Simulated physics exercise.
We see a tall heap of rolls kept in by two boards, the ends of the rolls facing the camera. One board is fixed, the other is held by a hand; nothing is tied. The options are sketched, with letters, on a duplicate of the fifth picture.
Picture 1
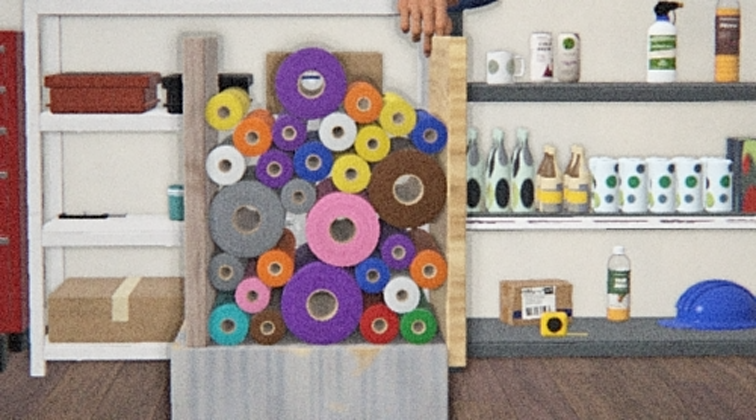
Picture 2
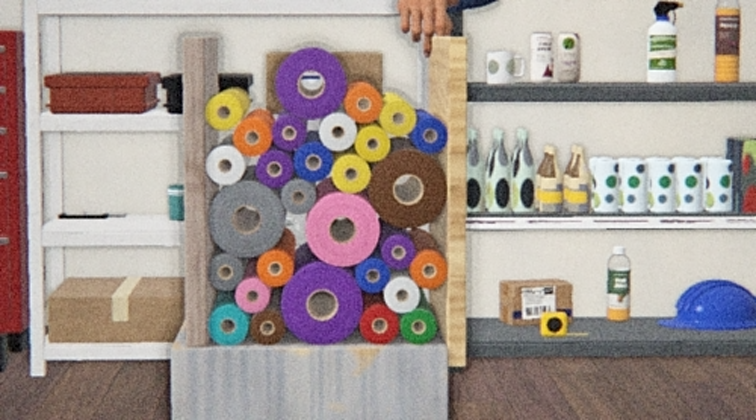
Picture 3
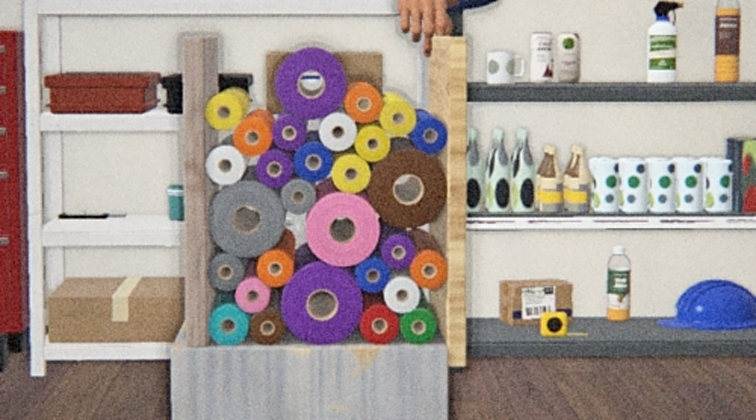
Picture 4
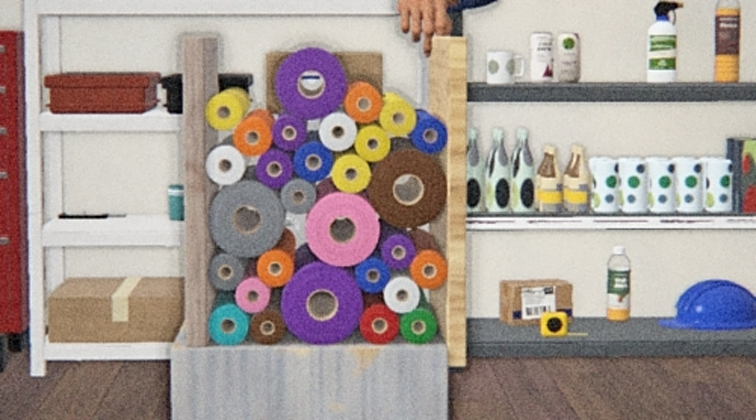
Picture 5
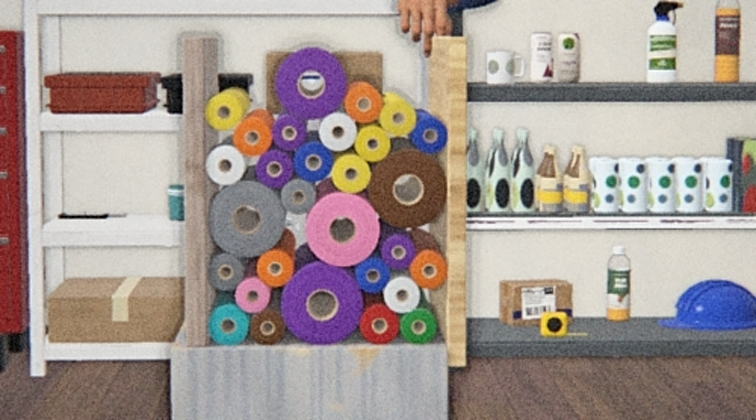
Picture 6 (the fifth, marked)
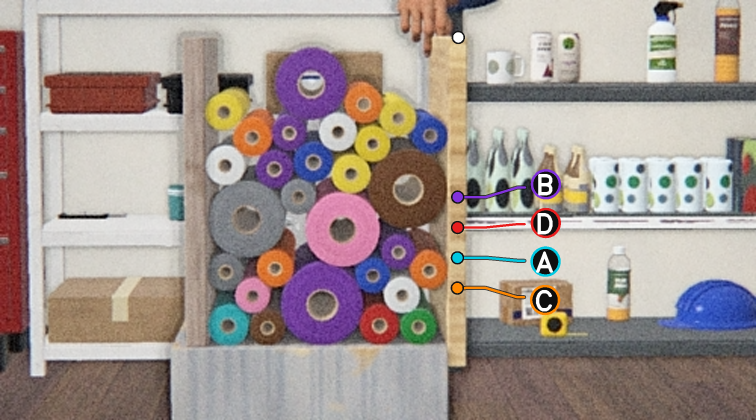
A hand resting on top of the right board beside a heap of colourful rolls in a workshop, with nothing visibly moving.
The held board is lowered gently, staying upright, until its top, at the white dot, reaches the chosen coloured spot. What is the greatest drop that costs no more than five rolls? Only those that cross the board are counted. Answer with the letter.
Stop at D.
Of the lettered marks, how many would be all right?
The number is two.
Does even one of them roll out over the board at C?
Yes.
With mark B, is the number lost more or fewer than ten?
It loses fewer than ten.
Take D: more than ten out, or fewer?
Fewer than ten.
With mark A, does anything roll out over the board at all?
Yes, at A.
On the copy, A at (457, 258); B at (458, 197); C at (457, 288); D at (458, 228); the white dot at (458, 37).
On D. First, top of the board (448, 122).
Then, top of the board (448, 217).
Finally, top of the board (448, 227), four out over the board.
By contrast, A more than five out over the board; B two out over the board; C more than five out over the board.
